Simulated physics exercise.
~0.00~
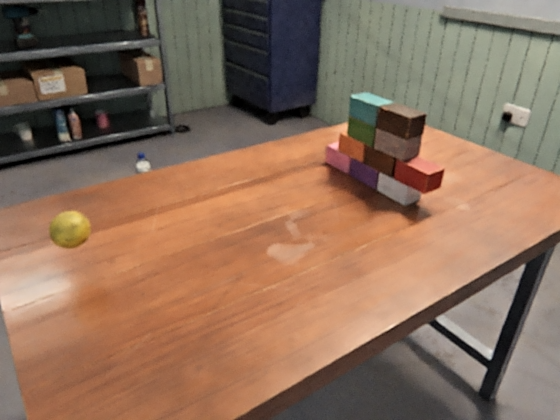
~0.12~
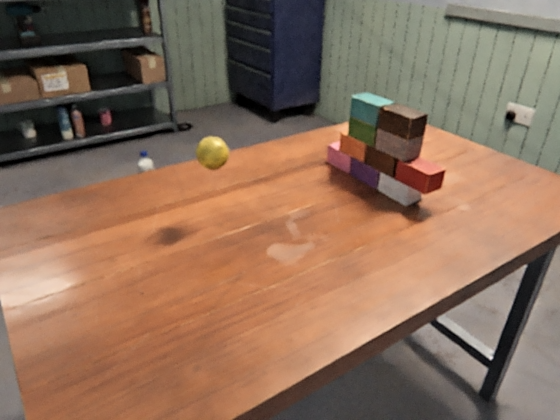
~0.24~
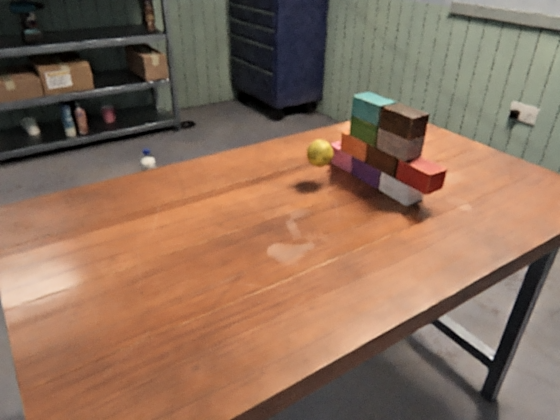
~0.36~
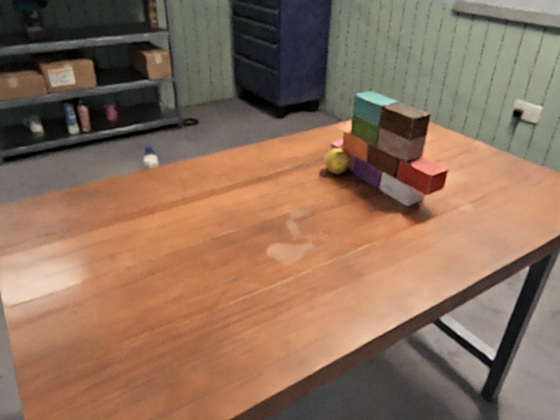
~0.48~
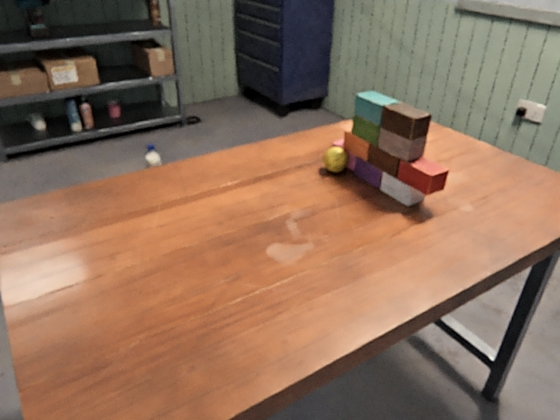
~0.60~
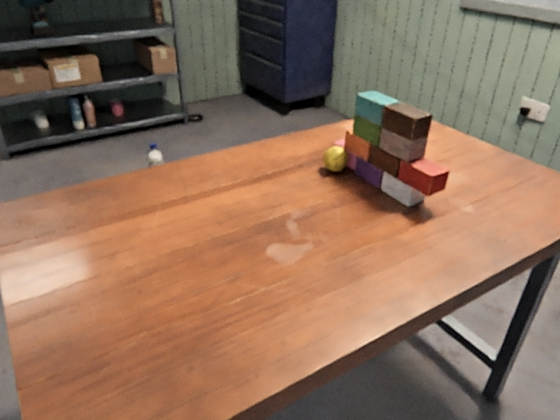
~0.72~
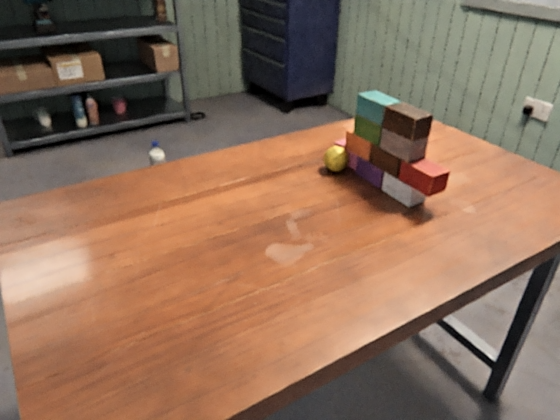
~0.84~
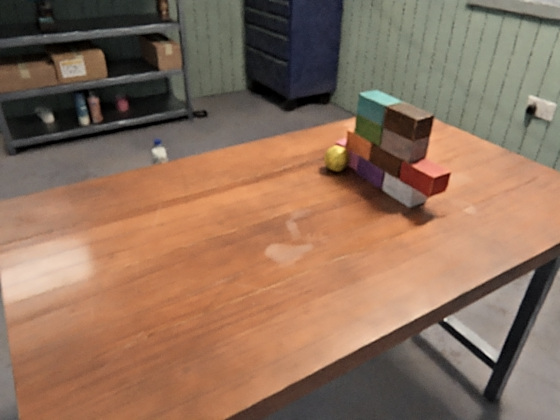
A yellow ball flies right across a table and stops against stacked blocks, which stay standing.
